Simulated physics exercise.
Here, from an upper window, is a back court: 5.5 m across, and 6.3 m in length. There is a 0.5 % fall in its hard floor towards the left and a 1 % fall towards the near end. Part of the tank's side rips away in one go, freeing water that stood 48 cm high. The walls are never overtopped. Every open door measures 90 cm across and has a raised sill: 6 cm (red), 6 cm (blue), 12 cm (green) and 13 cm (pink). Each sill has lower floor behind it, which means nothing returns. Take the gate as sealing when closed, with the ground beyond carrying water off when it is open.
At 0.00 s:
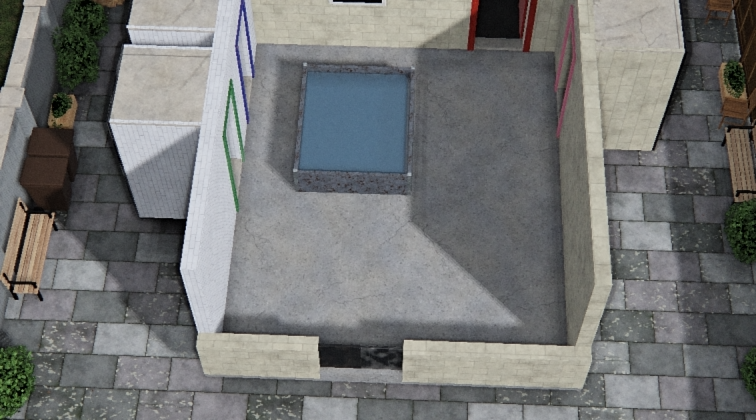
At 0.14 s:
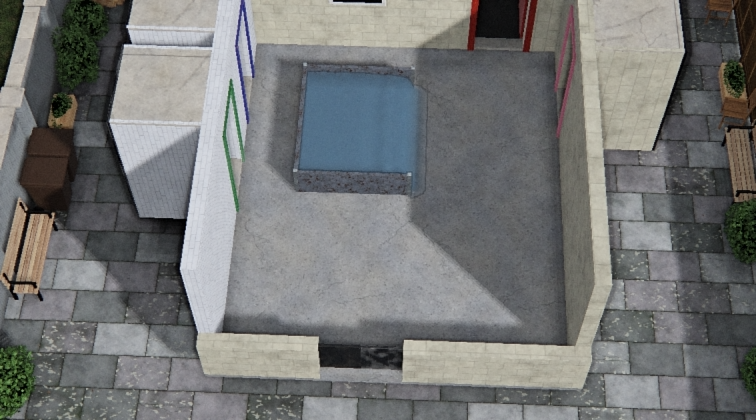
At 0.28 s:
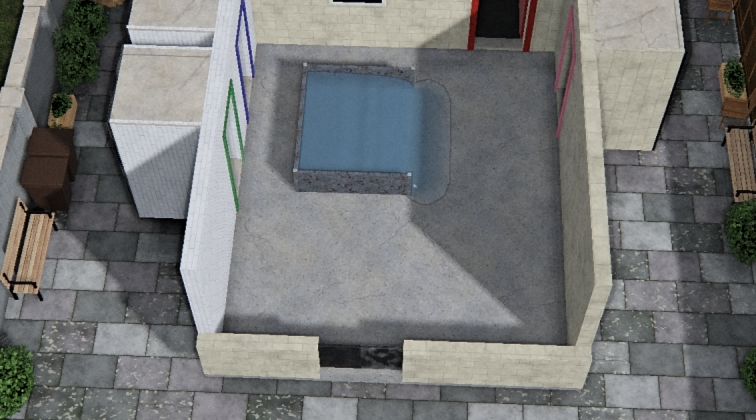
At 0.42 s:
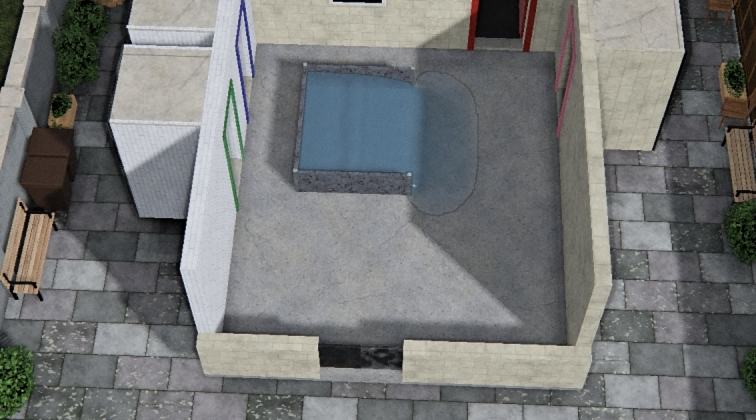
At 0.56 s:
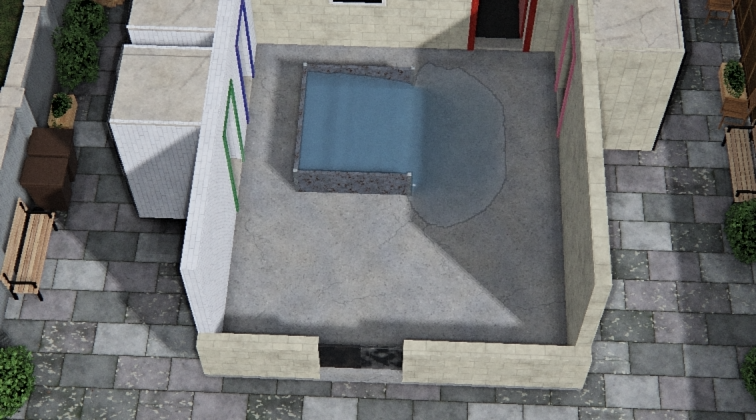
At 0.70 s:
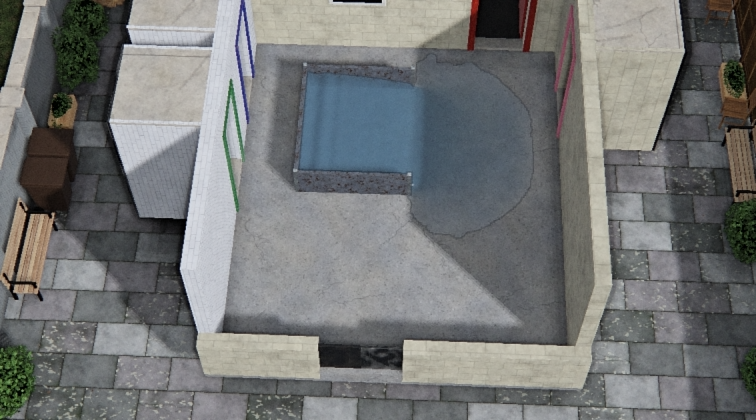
Water slips out of the right side of a raised, grey-edged tank in a walled back court, seen from an upper window by a camera that stays still. Blue, green and red outlines mark openings in the pale walls, with a dark gap in the near wall and benches and shrubs on the paving outside. The thin sheet spreads rightward across the grey floor in a widening, rounded patch.
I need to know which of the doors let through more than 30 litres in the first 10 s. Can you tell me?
In the end red door: Past the limit. Blue door: Within the limit. Green door: Within the limit. Pink door: Past the limit.
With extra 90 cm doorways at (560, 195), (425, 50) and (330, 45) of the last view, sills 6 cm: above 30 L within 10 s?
Check each in turn: The first succeeds, the second fails, the third fails.
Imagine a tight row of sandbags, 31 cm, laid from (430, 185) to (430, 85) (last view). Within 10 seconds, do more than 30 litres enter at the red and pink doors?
Well, the red one ends up within bounds and the pink one ends up within bounds.
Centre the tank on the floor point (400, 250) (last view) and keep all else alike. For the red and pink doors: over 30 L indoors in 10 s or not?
Red: Too much; pink: Within limit.
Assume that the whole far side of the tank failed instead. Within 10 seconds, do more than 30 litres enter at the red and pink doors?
Here's how it goes: Red falls short, pink falls short.
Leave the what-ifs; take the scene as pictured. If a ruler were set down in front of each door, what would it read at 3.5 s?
Measured in centimetres, the red door gives 14, the blue door 0, the green door 0 and the pink door 18.
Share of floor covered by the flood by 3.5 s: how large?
Near 45 per cent is wet.
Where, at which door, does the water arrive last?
The final one is the green door.
After 1.4 s water covers 30 % of the floor and is deepest (29 cm) near (554, 148); red door 6 cm at the sill, 0 L in, blue door not reached, green door not reached, pink door 24 cm at the sill, 8 L in.
After 2.2 s water covers 40 % of the floor and is deepest (28 cm) near (555, 165); red door 9 cm at the sill, 1 L in, blue door not reached, green door not reached, pink door 25 cm at the sill, 45 L in.
After 3.5 s water covers 45 % of the floor and is deepest (26 cm) near (563, 366); red door 14 cm at the sill, 32 L in, blue door not reached, green door not reached, pink door 18 cm at the sill, 92 L in.
After 6.0 s water covers 75 % of the floor and is deepest (14 cm) near (221, 354); red door 7 cm at the sill, 67 L in, blue door 6 cm at the sill, 0 L in, green door not reached, pink door 7 cm at the sill, 101 L in.
After 10.0 s water covers 95 % of the floor and is deepest (14 cm) near (221, 354); red door 1 cm at the sill, 69 L in, blue door 5 cm at the sill, 8 L in, green door 12 cm at the sill, 0 L in, pink door 2 cm at the sill, 101 L in.
